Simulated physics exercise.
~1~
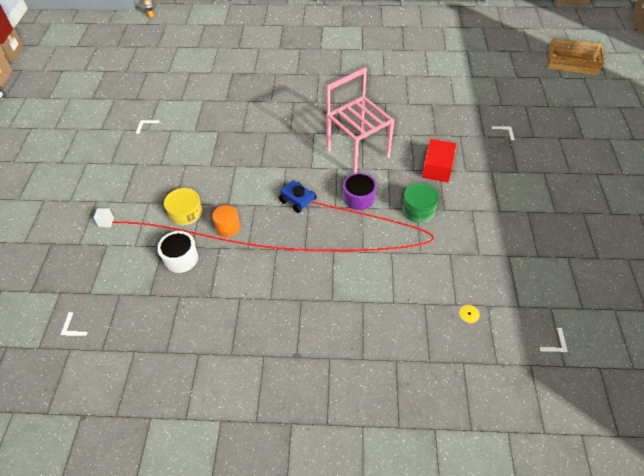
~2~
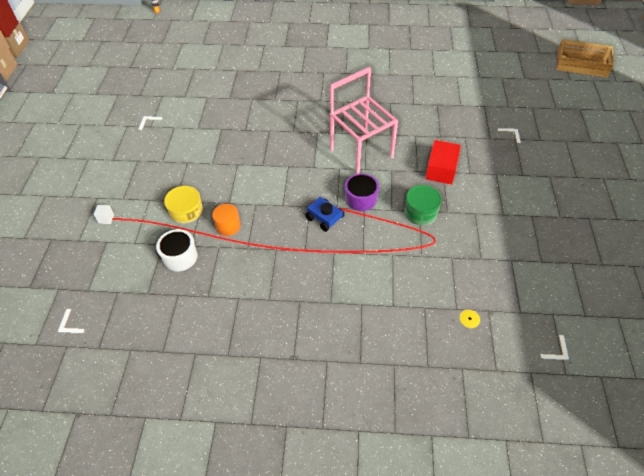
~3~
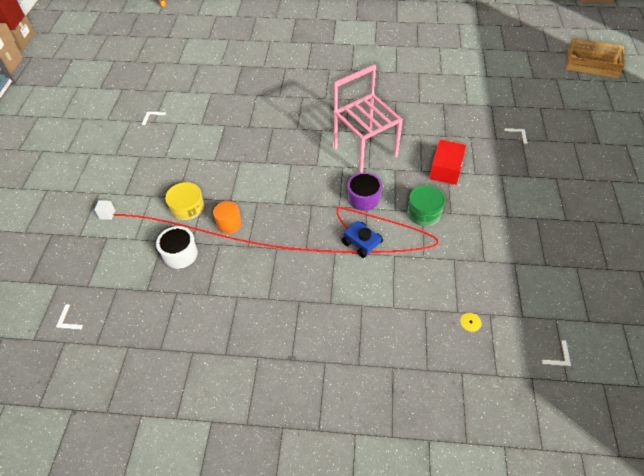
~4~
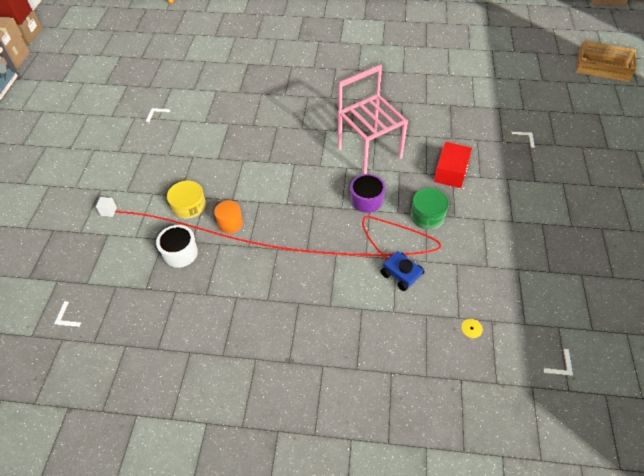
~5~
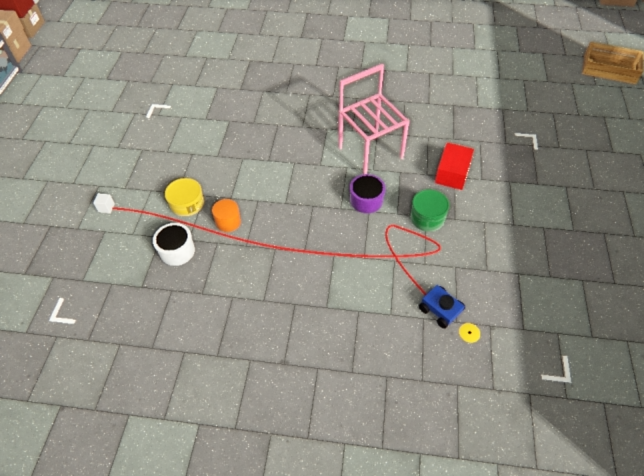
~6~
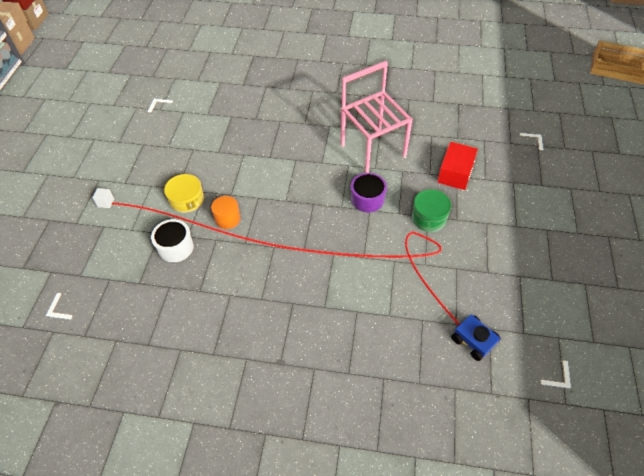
Blue cart trailing a looping red cord drives down and right past pots and tubs, reaching the yellow disc and covering it.
